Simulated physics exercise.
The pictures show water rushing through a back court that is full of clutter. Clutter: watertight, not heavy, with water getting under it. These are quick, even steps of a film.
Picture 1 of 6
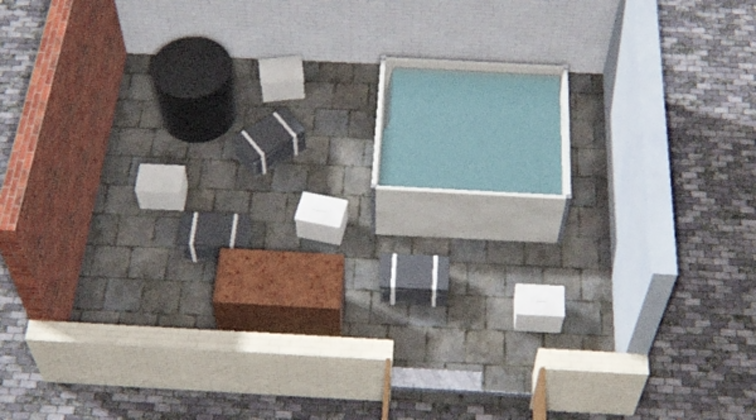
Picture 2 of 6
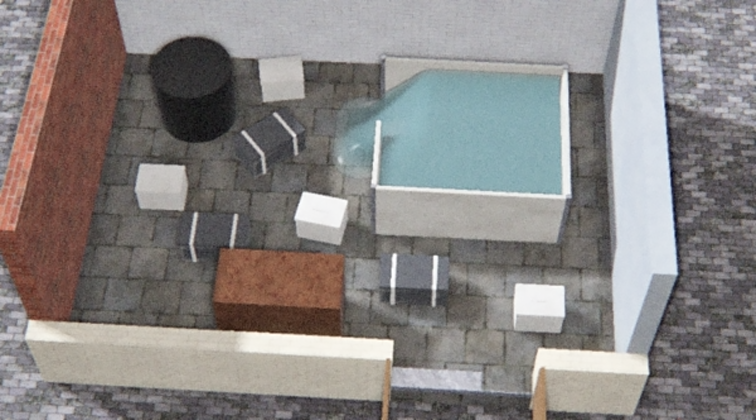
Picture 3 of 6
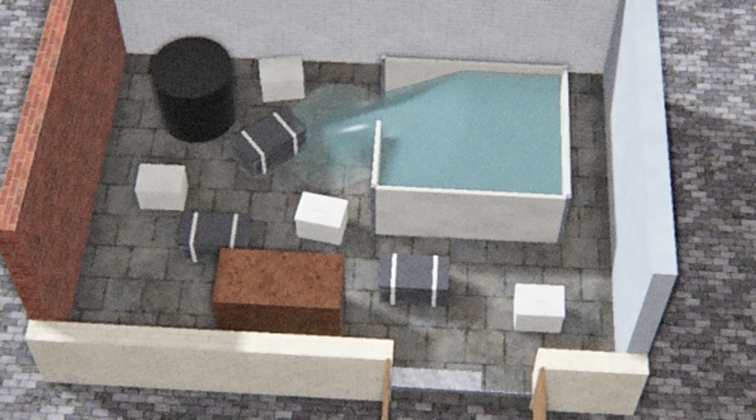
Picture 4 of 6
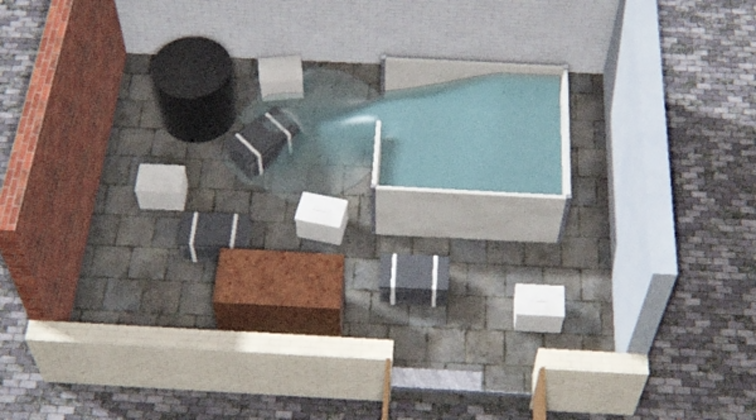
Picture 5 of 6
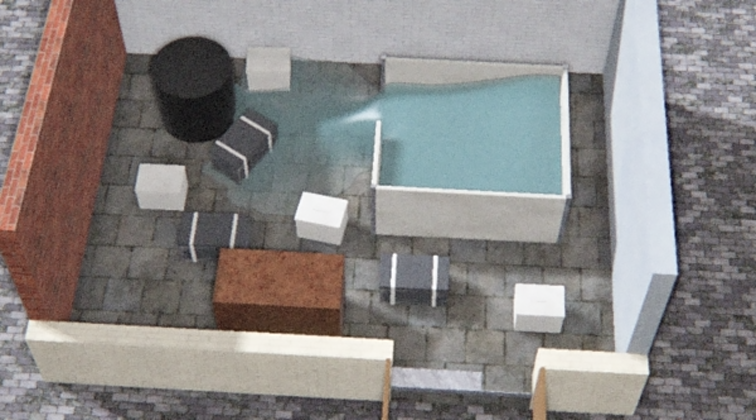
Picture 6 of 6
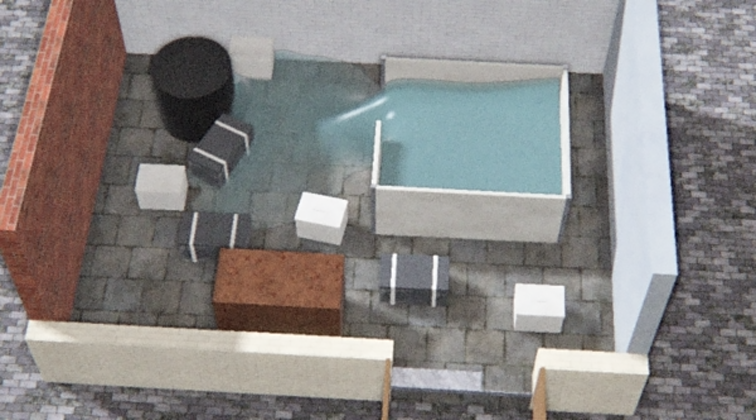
Water pours from the pool's open left side, pushing a dark trunk and pale chest left.
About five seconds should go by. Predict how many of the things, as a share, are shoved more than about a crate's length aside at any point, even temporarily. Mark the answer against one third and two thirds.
Two thirds or more of them.
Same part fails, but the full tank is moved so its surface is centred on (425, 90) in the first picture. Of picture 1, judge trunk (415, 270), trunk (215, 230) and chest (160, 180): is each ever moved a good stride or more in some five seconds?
Short of it, covered the distance, covered the distance.
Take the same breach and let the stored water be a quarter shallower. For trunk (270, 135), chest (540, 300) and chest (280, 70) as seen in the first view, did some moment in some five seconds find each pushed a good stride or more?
Went the distance, fell short, went the distance.
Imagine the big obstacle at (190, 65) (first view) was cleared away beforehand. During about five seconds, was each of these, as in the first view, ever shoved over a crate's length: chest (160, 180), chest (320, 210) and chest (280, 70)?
So, one at a time, the first got displaced, the next didn't go far and the last got displaced.
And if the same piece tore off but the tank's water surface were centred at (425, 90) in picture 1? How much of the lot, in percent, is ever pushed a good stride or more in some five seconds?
I'd estimate around 70 percent.
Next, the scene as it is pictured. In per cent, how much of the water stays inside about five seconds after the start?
Looks like about 100 per cent of the water.
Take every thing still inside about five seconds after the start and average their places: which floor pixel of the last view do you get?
The mean position lies close to (318, 261).
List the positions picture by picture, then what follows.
In the first picture, a trunk at (269, 134), on the bottom; a chest at (281, 69) rests on the ground; 0 of 7 have shifted.
In the second picture, a trunk at (269, 134), on the bottom; a chest at (281, 69), on the bottom; 0 of 7 have shifted.
In the third picture, a trunk at (269, 134) rests on the ground; a chest at (281, 69), on the bottom; 0 of 7 have shifted.
In the fourth picture, a trunk at (263, 135) rests on the ground, close to its start; a chest at (281, 69), on the bottom; 1 of 7 have shifted.
In the fifth picture, a trunk at (243, 138), on the bottom, a stride from its start; a chest at (268, 59) rests on the ground, close to its start; 2 of 7 have shifted.
In the sixth picture, a trunk at (221, 142), on the bottom, a stride from its start; a chest at (251, 48) rests on the ground, a stride from its start; 2 of 7 have shifted.
A moment on, 2 of 7 are well off their spots; 1 afloat.
Next, 3 of 7 are well off their spots; 3 afloat.
Later, 3 of 7 are well off their spots; 3 afloat.
In the end, 6 of 7 are well off their spots, and 6 have been at some point; 4 afloat.
